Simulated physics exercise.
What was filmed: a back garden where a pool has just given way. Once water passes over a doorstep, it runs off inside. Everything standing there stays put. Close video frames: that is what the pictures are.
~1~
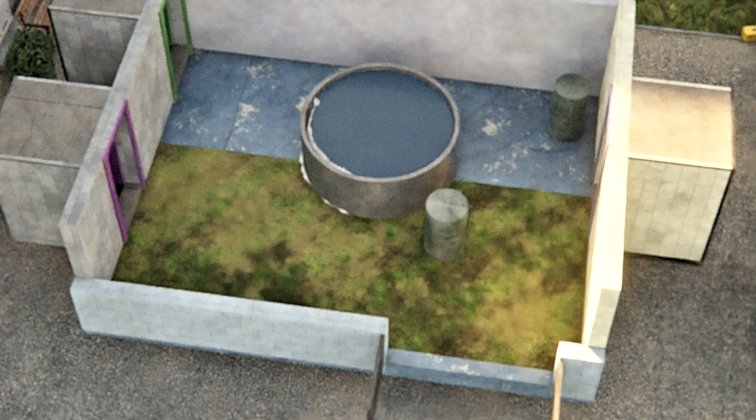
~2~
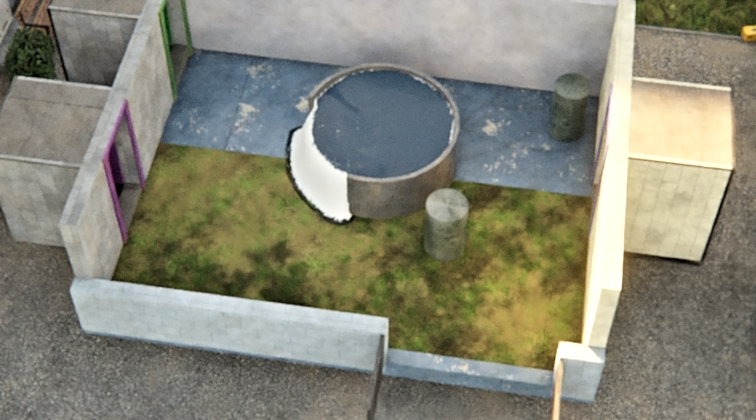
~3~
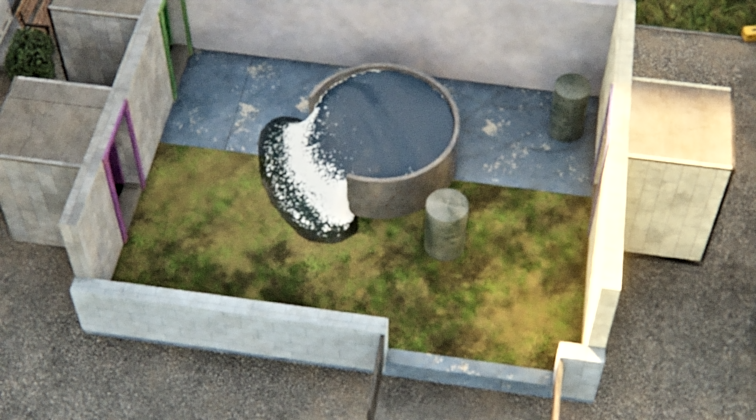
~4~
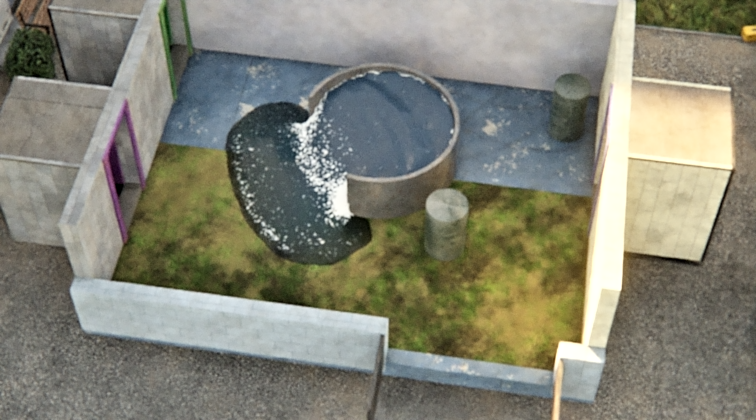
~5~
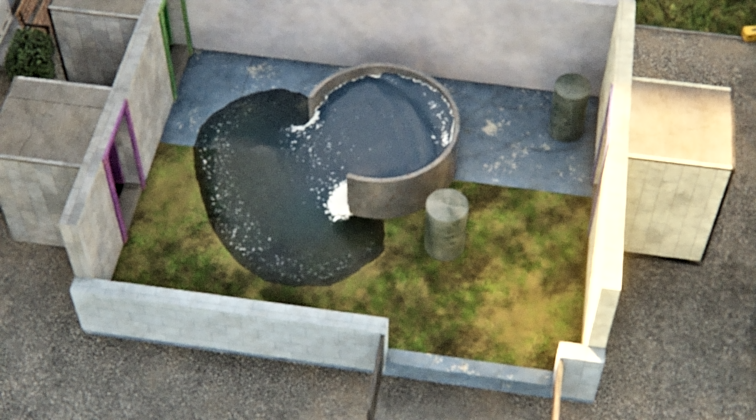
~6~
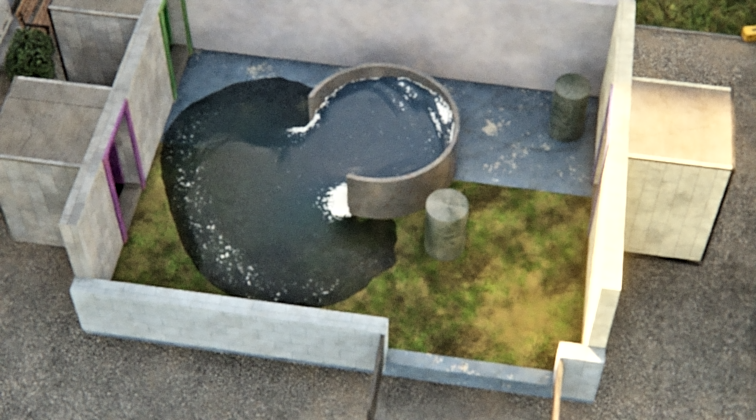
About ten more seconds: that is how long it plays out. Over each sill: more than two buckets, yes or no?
Green door: No, not more; blue door: Yes, more; purple door: Yes, more.
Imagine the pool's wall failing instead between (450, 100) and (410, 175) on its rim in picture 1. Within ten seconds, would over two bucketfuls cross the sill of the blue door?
As for the blue door, it tops the mark.
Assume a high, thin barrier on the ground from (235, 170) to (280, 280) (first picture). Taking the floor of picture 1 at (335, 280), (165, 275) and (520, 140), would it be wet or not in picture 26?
Lab note - spot 1 inundated, spot 2 inundated, spot 3 parched.
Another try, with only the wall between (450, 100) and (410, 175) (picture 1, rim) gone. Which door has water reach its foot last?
The door marked purple.
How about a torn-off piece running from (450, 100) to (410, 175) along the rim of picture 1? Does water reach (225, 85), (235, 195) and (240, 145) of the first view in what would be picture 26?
In the order given: Untouched, untouched and untouched.
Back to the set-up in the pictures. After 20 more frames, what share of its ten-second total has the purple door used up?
I get 85 per cent.
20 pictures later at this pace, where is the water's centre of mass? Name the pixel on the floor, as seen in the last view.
Close to pixel (264, 199).
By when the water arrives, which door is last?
My answer is the blue one.
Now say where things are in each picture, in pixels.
In the first frame, still water in the pool at (380, 124).
In the second frame, the front is at (345, 220), out from the gap at (310, 165).
In the third frame, water pours out at (310, 168) and has run to (283, 120).
In the fourth frame, water pours out at (311, 170) and has run to (263, 109).
In the fifth frame, the front is at (219, 115), out from the gap at (311, 170).
In the sixth frame, the front is at (184, 116), out from the gap at (311, 170).
A moment on, water covers 45 % of the floor; the green door wet at the sill, nothing in, the blue door not reached, the purple door wet at the sill, nothing in.
Next, water covers 45 % of the floor; the green door wet at the sill, nothing in, the blue door not reached, the purple door over two buckets in.
Then, water covers 55 % of the floor; the green door wet at the sill, nothing in, the blue door not reached, the purple door over two buckets in.
Later, water covers 90 % of the floor; the green door wet at the sill, nothing in, the blue door not reached, the purple door far over two buckets in.
In the end, water covers 100 % of the floor; the green door wet at the sill, nothing in, the blue door over two buckets in, the purple door far over two buckets in.
